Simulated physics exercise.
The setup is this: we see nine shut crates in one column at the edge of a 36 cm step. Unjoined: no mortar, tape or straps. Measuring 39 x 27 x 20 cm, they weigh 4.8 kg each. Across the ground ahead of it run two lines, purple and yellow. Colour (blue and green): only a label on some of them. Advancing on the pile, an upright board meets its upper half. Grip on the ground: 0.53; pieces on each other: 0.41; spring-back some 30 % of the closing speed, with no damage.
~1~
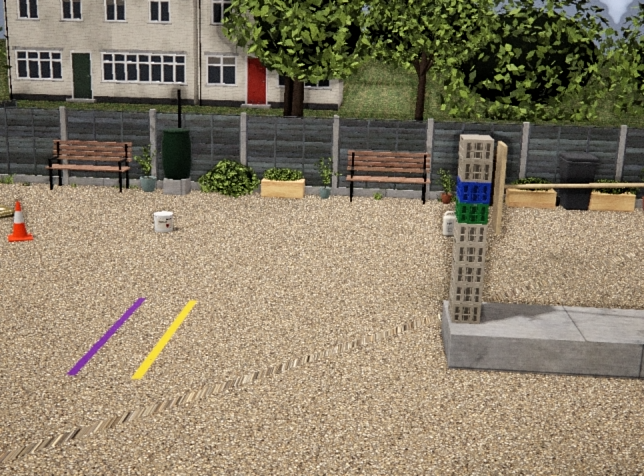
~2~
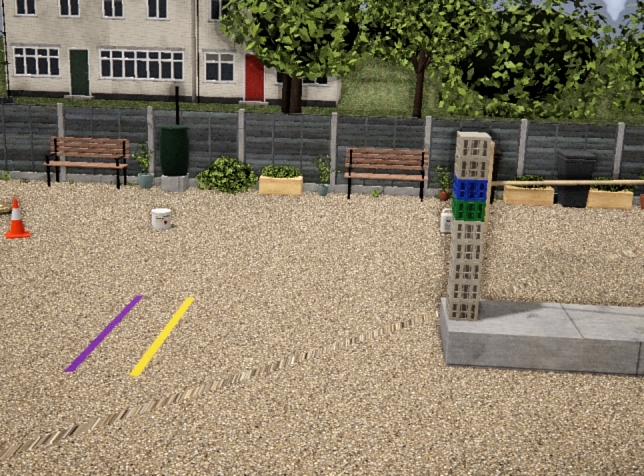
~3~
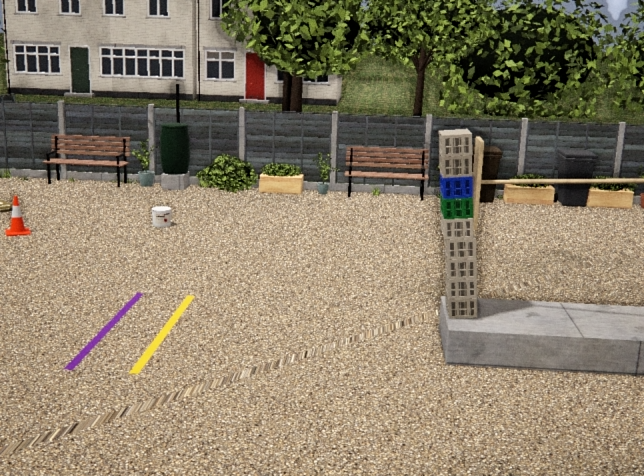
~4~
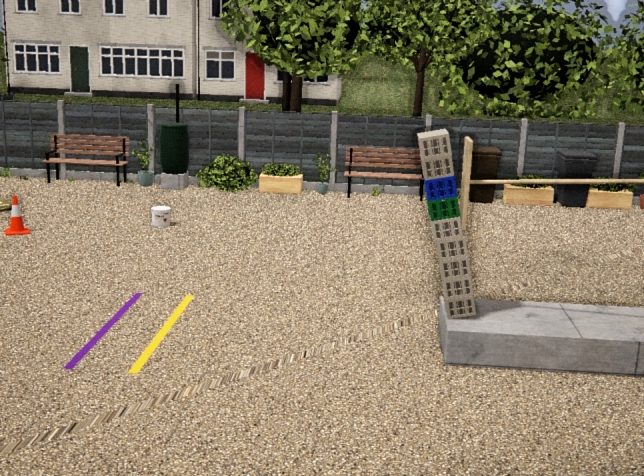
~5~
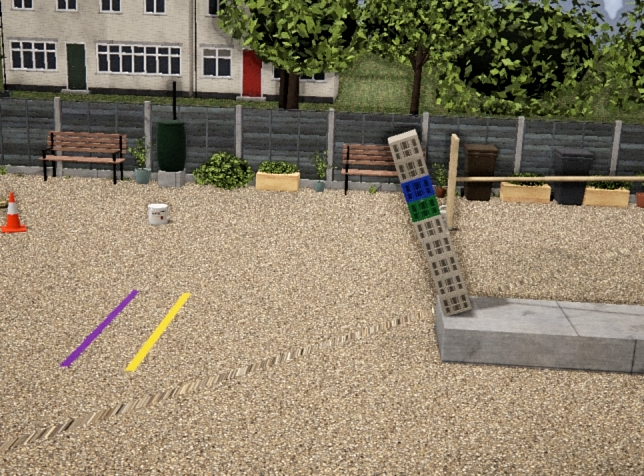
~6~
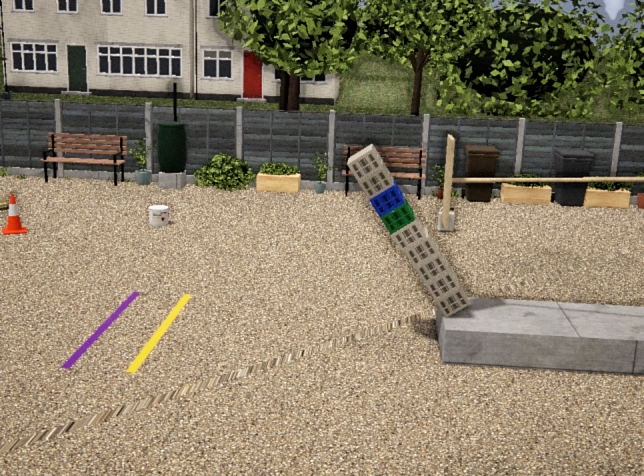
Gravel yard with benches and fence, an upright board pushing a tall crate stack on a concrete step, tilting it steadily left.
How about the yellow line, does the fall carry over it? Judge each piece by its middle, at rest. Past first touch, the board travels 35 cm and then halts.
The line is not breached.
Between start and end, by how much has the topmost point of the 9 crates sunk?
By about 165 cm, start to end.
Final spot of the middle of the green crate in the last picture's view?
Near (308, 325).
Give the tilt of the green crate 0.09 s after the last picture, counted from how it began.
Near 40 degrees from where it started.
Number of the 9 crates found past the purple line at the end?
0.
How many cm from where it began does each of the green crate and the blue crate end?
The green one ends 200 cm from its start and the blue one 230 cm.
Then, 0.09 s after the last picture, none of the 9 crates past the yellow line, 9 disturbed; green crate leaning 43°, 21 cm lower; blue crate leaning 43°, 26 cm lower.
Then, 0.25 s after the last picture, none of the 9 crates past the yellow line, 9 disturbed; green crate leaning 62°, 49 cm lower; blue crate leaning 61°, 59 cm lower.
Then, 0.43 s after the last picture, none of the 9 crates past the yellow line, 9 disturbed; green crate on its side; blue crate on its side.
Then, 0.77 s after the last picture, none of the 9 crates past the yellow line, 9 disturbed; blue crate on its side; green crate on its side.
At rest, none of the 9 crates past the yellow line, 9 disturbed; blue crate on its side; green crate on its side. The farthest middle lies 68 cm short of that line. As the last picture would show them, middles, blue crate near (279, 323), green crate near (308, 325).
